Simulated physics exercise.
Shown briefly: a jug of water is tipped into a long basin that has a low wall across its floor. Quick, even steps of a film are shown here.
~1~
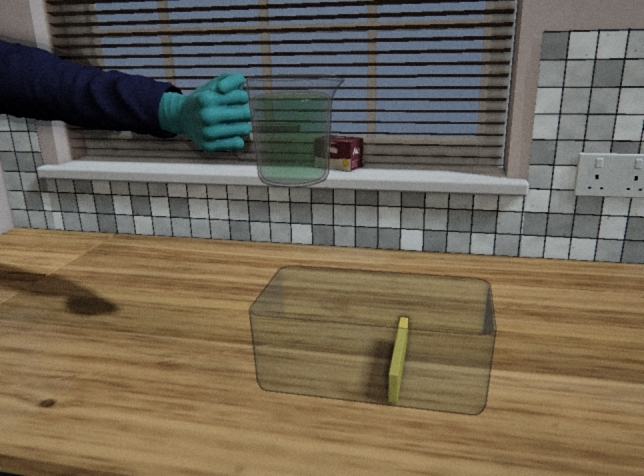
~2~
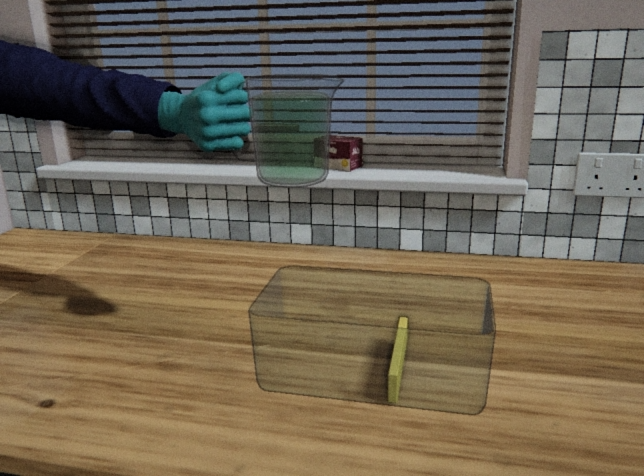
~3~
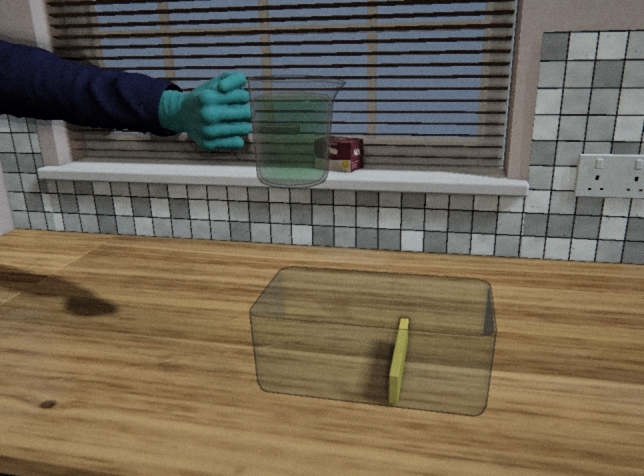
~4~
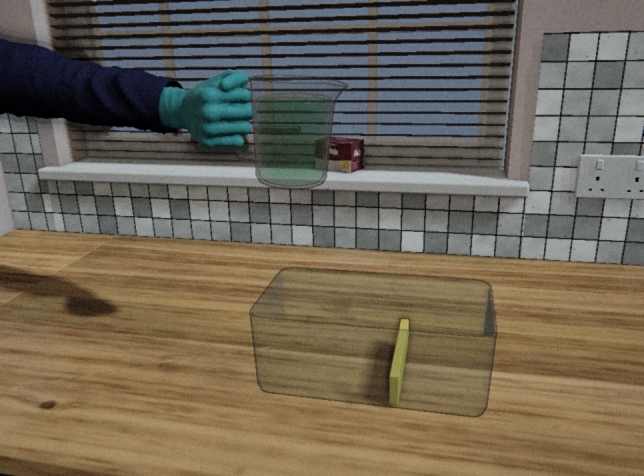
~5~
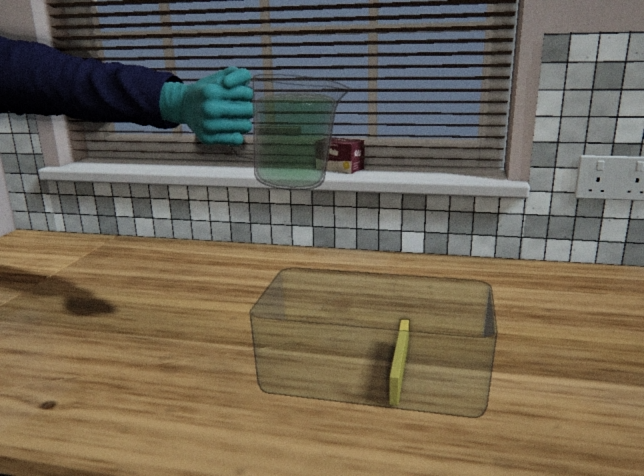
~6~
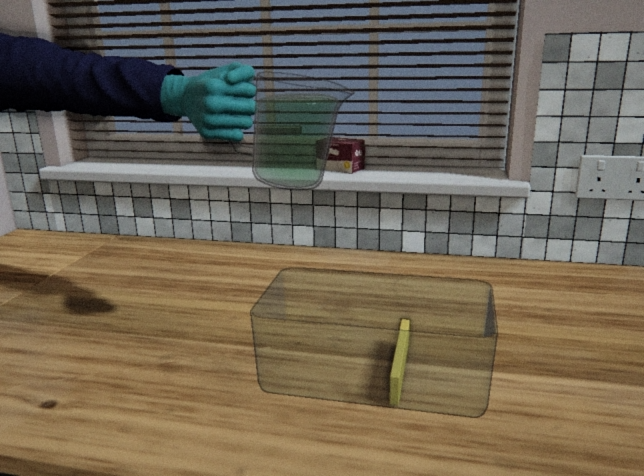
A teal-gloved hand on a dark blue sleeve reaches in from the left, holding a clear jug of green-tinted water above a wooden kitchen worktop, seen from slightly above by a near-still camera. Below sits a long, clear basin with a low yellow wall across its floor, before grey and white tiles, a blind and a small red box. The jug stays upright at first, then tilts slightly rightward.
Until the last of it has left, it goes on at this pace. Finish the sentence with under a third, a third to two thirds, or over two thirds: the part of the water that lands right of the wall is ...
It is over two thirds.
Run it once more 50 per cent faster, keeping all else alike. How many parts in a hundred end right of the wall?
Near 85 %.
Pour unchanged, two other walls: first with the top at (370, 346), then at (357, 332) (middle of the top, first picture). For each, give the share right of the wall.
The first one comes to 90 percent, while the second comes to 95 percent.
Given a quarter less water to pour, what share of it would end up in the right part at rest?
It comes to around 75 percent.
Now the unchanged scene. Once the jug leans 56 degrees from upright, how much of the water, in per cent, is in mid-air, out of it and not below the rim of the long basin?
Something like 10 per cent of it.
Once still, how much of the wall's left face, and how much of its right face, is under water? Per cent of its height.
On the left it is 10 per cent, on the right 80.
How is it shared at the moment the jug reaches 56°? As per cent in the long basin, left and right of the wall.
The left part holds 0 percent and the right part 0 percent.
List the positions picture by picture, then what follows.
Tilt 0°; pouring edge (345, 79); surface from (255, 95) to (331, 96); the long basin's rim runs from (266, 289) to (492, 306); the wall's top is at (399, 345), in the first frame.
Tilt 0°; pouring edge (344, 79); surface from (254, 95) to (331, 96), in the second frame.
Tilt 2°; pouring edge (346, 82); surface from (256, 96) to (332, 97), in the third frame.
Tilt 4°; pouring edge (348, 85); surface from (257, 97) to (334, 99), in the fourth frame.
Tilt 7°; pouring edge (351, 88); surface from (260, 98) to (337, 99), in the fifth frame.
Tilt 10°; pouring edge (354, 92); surface from (261, 99) to (341, 99), in the sixth frame.
A moment on, the jug is tipped part way and 87 per cent is still to pour, 0 is left of the wall and 1 right of it.
Next, the jug is tipped on its side and 40 per cent is still to pour, 1 is left of the wall and 34 right of it.
Then the jug is tipped on its side and 5 per cent is still to pour, 7 is left of the wall and 78 right of it.
Later the jug is tipped on its side and 0 per cent is still to pour, 14 is left of the wall and 83 right of it.
In the end 15 per cent lies left of the wall, 83 right of it and 2 outside.
